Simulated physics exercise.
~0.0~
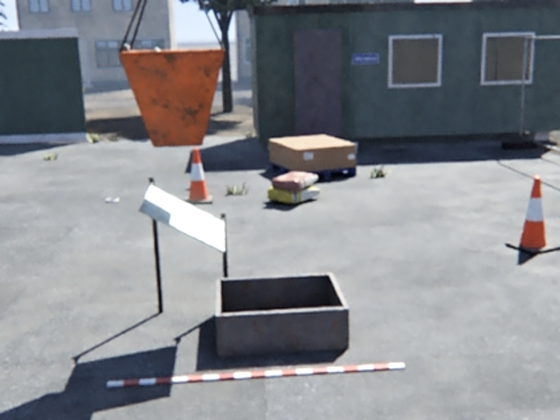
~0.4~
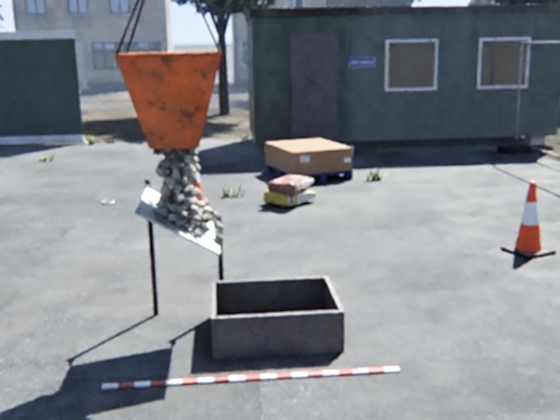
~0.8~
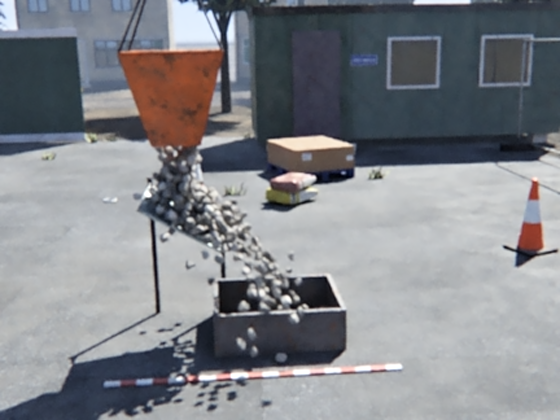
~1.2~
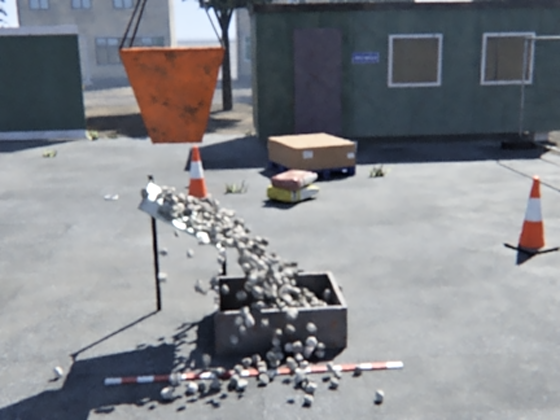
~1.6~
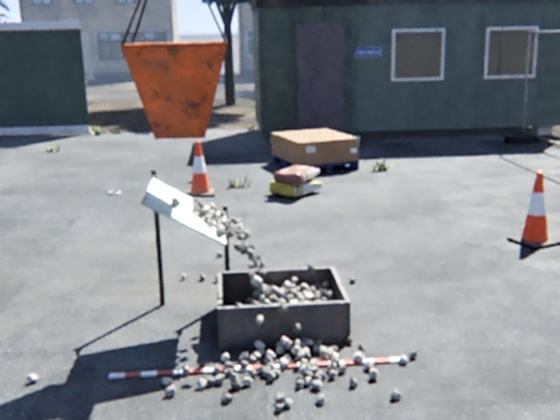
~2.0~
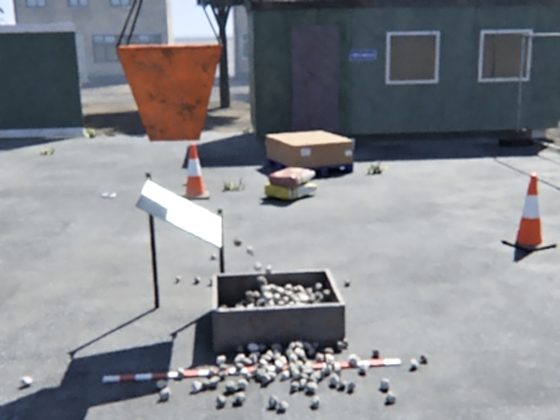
An orange skip hanging above a sloping steel plate dropped a load of grey stones, which slid down to the right into an open bin. Most ended up inside it, while many others scattered on the ground in front, around a red-and-white striped staff.
